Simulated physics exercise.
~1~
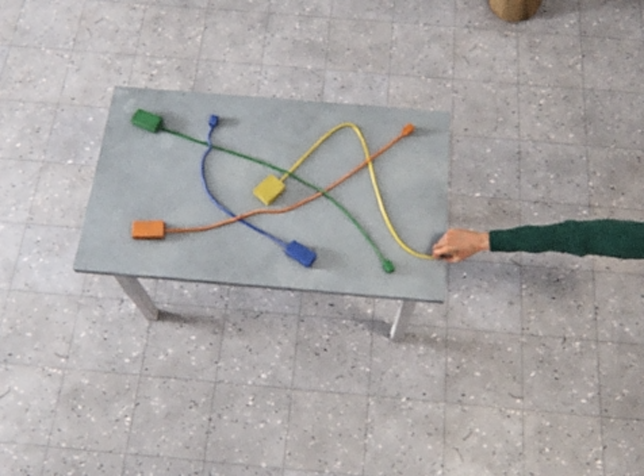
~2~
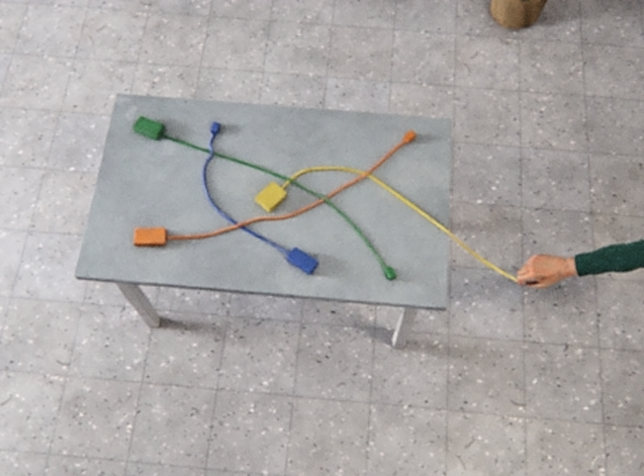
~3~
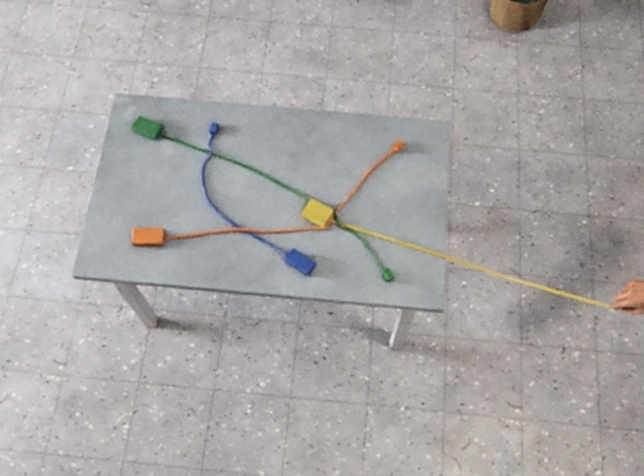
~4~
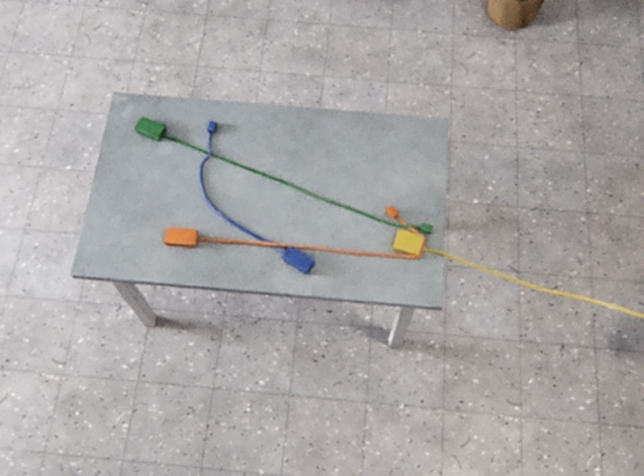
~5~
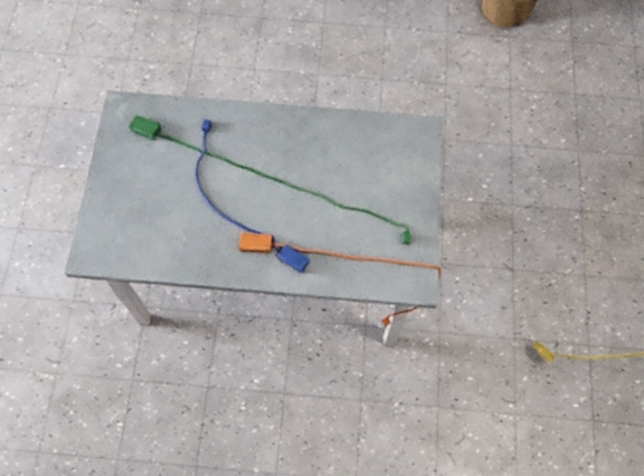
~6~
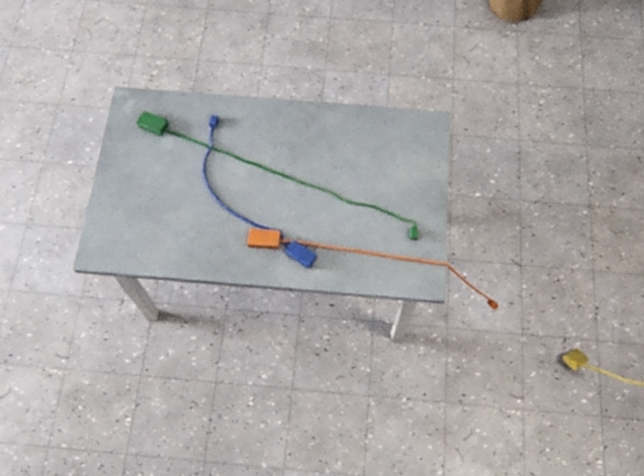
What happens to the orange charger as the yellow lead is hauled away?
The orange charger gets shifted to the right and ends up on the table beside the blue charger.
